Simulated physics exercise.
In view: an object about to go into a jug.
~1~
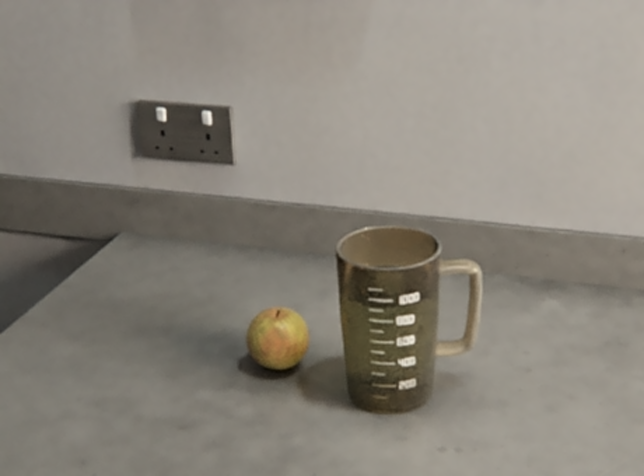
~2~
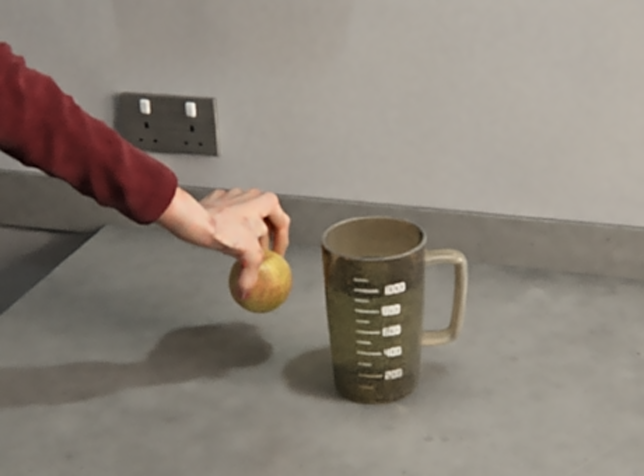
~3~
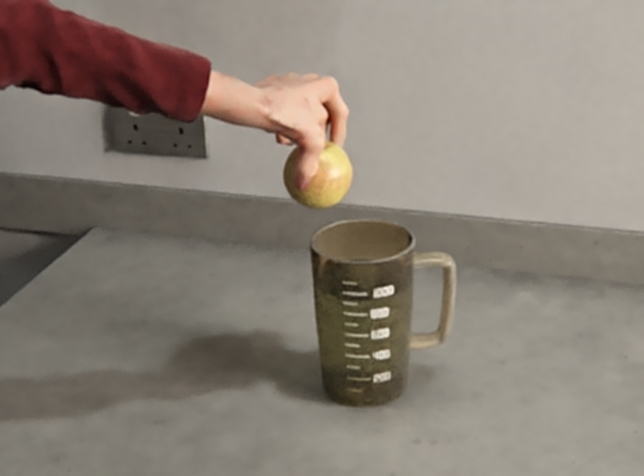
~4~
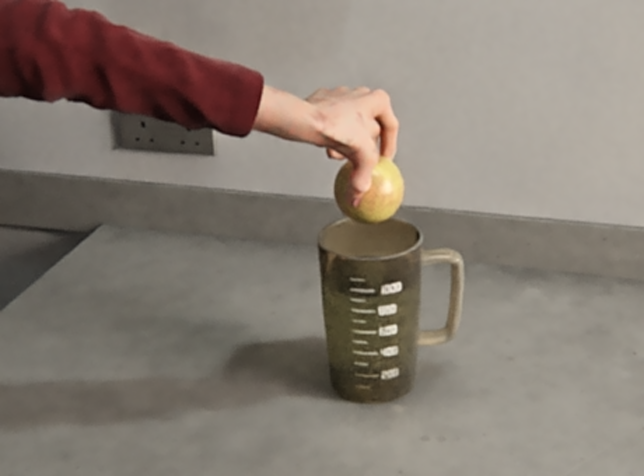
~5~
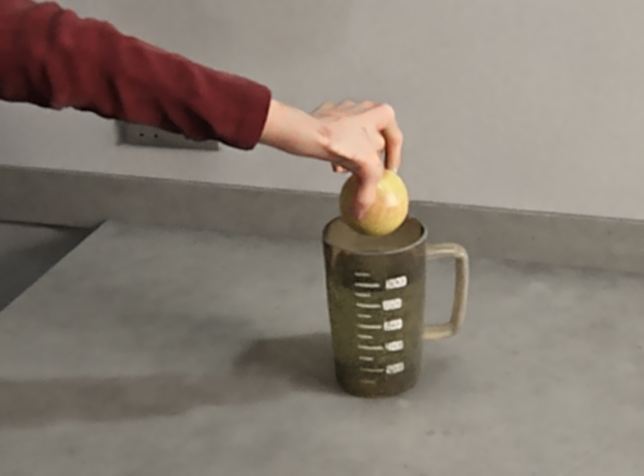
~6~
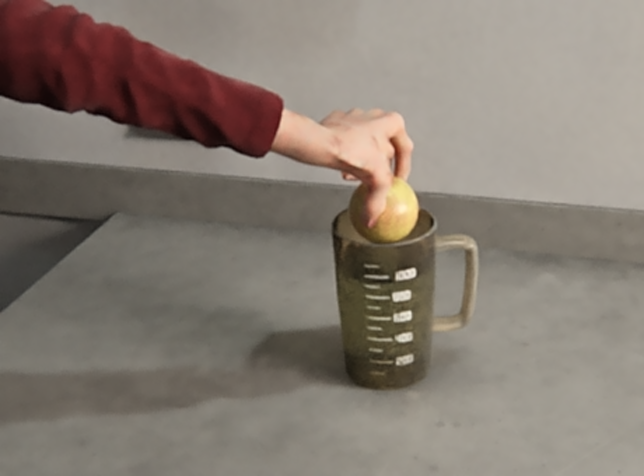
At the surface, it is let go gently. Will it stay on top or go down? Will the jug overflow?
What you'd see is that the thing keeps afloat while the jug holds everything.
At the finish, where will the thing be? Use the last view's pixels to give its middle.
Its centre settles around (385, 259).
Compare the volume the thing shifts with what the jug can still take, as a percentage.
Reading: Approximately 40 %.
Shortly, the apple enters the water; the jug is about three quarters full.
Then, the apple comes up again; the jug is nearly full.
At the finish, the apple bobs at the top; the jug is nearly full; no mess.
